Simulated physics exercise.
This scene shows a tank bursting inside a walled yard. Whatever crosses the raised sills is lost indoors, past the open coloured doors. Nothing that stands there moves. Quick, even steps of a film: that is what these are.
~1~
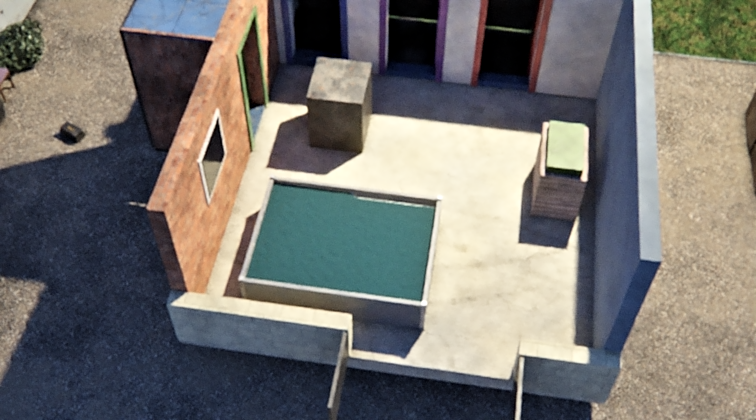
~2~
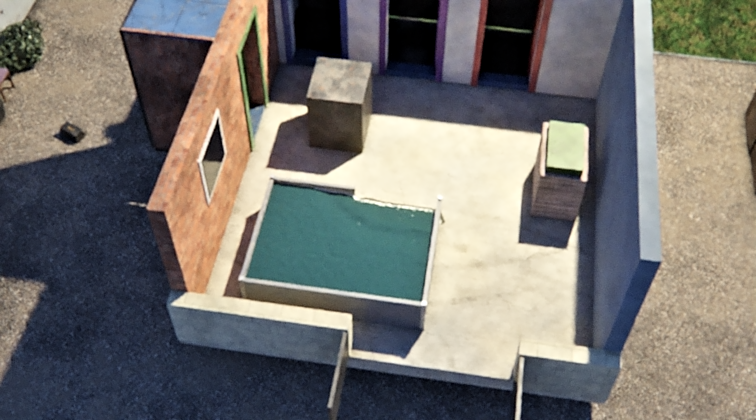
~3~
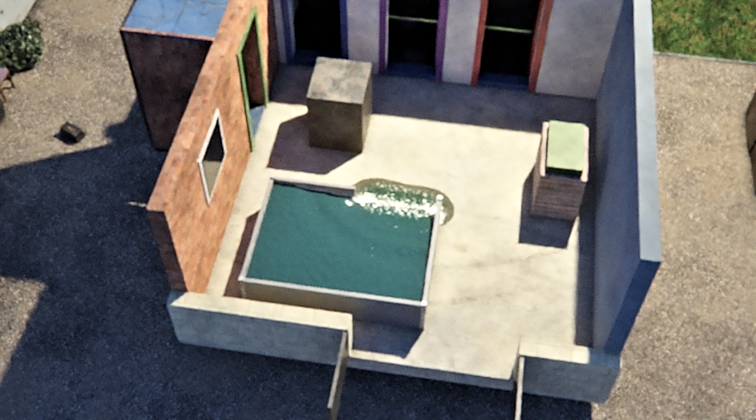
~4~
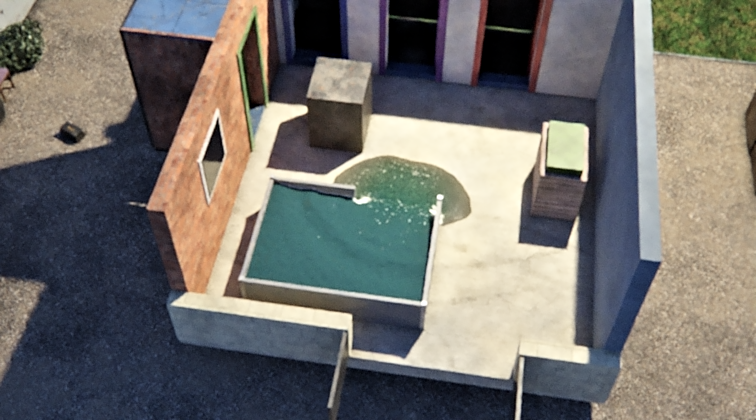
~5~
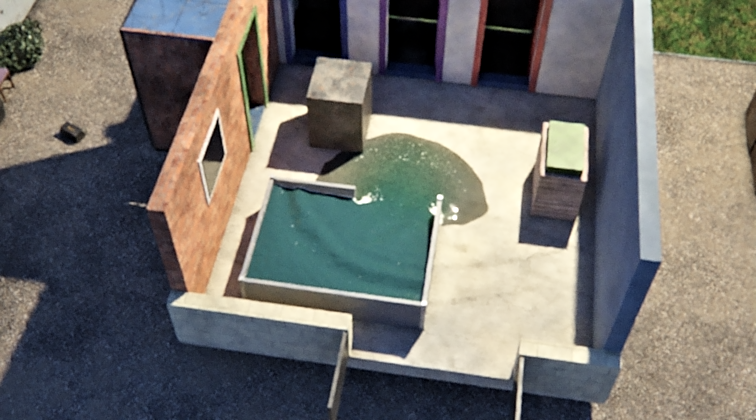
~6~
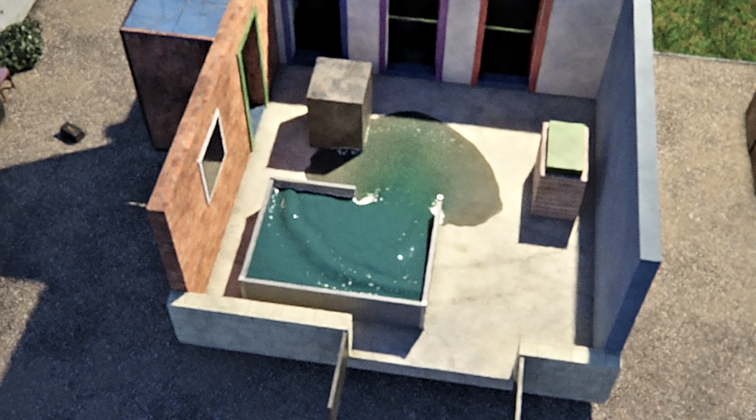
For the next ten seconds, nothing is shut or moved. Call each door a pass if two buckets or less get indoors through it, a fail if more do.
Blue door: Pass, green door: Pass, purple door: Fail, red door: Fail.
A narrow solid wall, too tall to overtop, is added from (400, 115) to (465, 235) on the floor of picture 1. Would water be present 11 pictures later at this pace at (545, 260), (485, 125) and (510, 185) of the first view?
Point by point: First not reached, second not reached, third not reached.
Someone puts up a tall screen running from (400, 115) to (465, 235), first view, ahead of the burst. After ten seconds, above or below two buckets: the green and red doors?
Checking each, the green door comes in over and the red door comes in under.
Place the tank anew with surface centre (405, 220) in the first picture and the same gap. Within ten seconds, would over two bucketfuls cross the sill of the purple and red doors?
In turn, purple door overshoots and red door overshoots.
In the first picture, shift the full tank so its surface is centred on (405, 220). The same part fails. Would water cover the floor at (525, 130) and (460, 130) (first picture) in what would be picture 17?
The first spot is inundated, the second inundated.
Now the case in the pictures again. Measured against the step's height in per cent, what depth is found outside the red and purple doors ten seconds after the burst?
First around 80 percent, second around 80 percent.
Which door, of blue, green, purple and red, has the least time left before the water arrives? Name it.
My answer: The one in purple.
A moment on, water covers 35 % of the floor; the blue door not reached, the green door not reached, the purple door under two buckets in, the red door not reached.
Next, water covers 50 % of the floor; the blue door wet at the sill, nothing in, the green door wet at the sill, nothing in, the purple door over two buckets in, the red door under two buckets in.
Then, water covers 60 % of the floor; the blue door wet at the sill, nothing in, the green door wet at the sill, nothing in, the purple door far over two buckets in, the red door over two buckets in.
Later, water covers 85 % of the floor; the blue door wet at the sill, nothing in, the green door wet at the sill, nothing in, the purple door far over two buckets in, the red door far over two buckets in.
In the end, water covers 95 % of the floor; the blue door wet at the sill, nothing in, the green door wet at the sill, nothing in, the purple door far over two buckets in, the red door far over two buckets in.
